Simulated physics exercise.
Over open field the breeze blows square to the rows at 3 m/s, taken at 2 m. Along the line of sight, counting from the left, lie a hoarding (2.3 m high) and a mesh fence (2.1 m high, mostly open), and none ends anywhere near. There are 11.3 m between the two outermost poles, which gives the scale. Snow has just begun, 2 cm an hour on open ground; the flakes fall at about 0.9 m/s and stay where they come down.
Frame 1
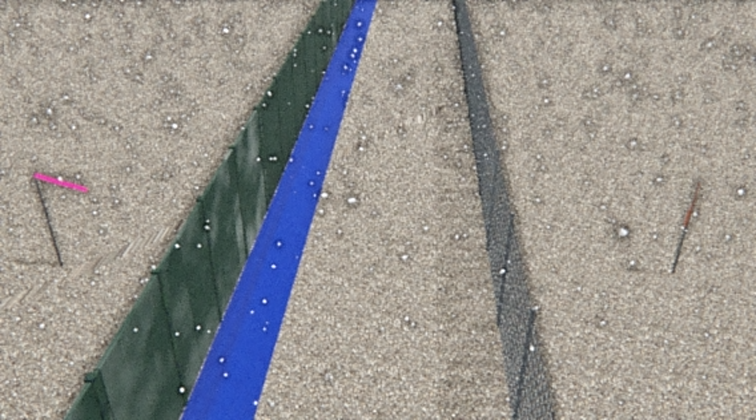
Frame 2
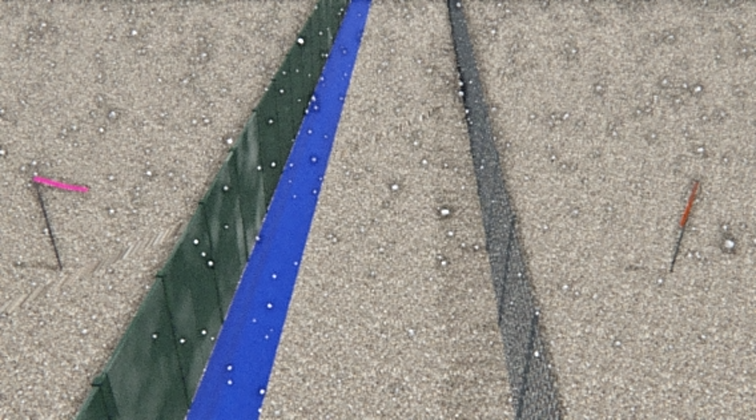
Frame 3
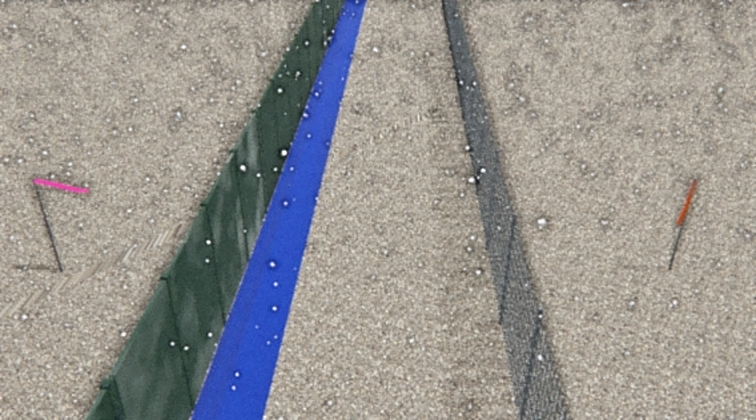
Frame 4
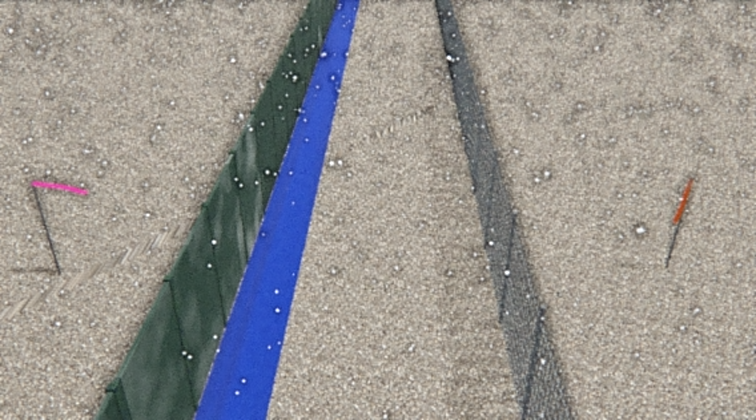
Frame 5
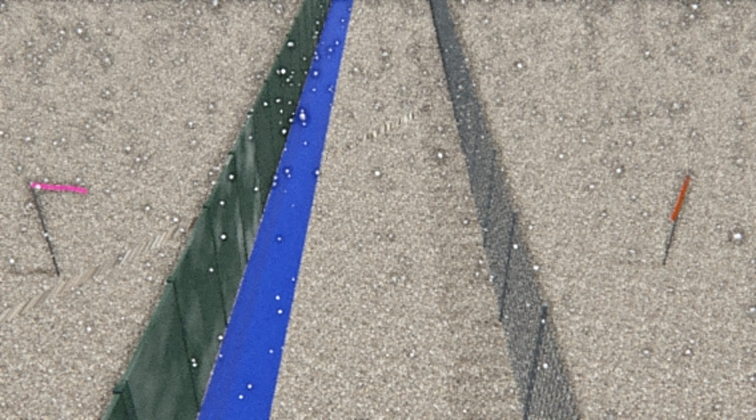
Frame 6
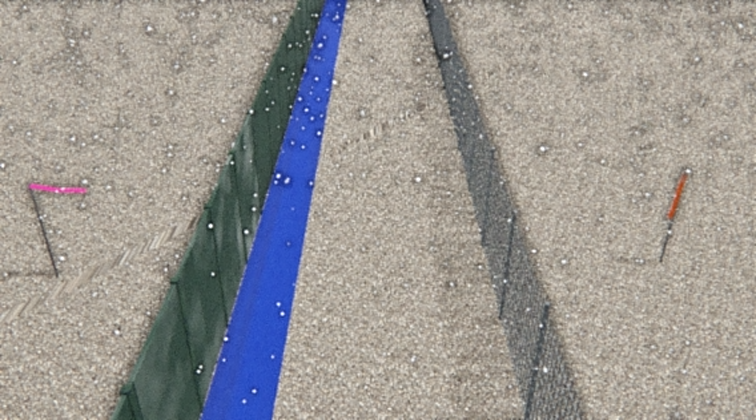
Snowflakes drifting past a green hoarding, blue strip and mesh fence while a pink ribbon streams right and an orange one hangs.
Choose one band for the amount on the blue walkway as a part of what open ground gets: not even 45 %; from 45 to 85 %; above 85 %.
I would say between 45 and 85 %.
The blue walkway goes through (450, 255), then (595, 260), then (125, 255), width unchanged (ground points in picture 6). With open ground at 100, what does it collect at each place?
First around 90 percent, next around 80 percent, last around 100 percent.
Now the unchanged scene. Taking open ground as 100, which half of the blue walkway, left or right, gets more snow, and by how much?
More on the right-hand part: About 35 points.
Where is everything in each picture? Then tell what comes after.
In the first picture, the left ribbon ends at (87, 190), leaning 70 degrees to the right.
In the second picture, the right ribbon ends at (681, 226), hanging almost straight and the blue one passes (277, 255).
In the third picture, the left ribbon ends at (88, 191), leaning 80 degrees to the right, above the rows the flakes slant 80 degrees from upright, towards the right and the top of the mesh fence crosses (491, 128).
In the fourth picture, the right ribbon ends at (675, 223), hanging almost straight and the blue one passes (295, 193).
In the fifth picture, the left ribbon ends at (86, 192), leaning 80 degrees to the right and above the rows the flakes slant 80 degrees from upright, towards the right.
In the sixth picture, the right ribbon ends at (669, 218), hanging almost straight and the top of the hoarding crosses (249, 114).
In 10 minutes the blue walkway collects 2 mm against 3 mm in the open.
In 30 minutes the blue walkway collects 6 mm against 10 mm in the open.
In 60 minutes the blue walkway collects 12 mm against 20 mm in the open, so the blue walkway has 58 % of the open amount; the left half of it has 41 %, the right half 76 %.
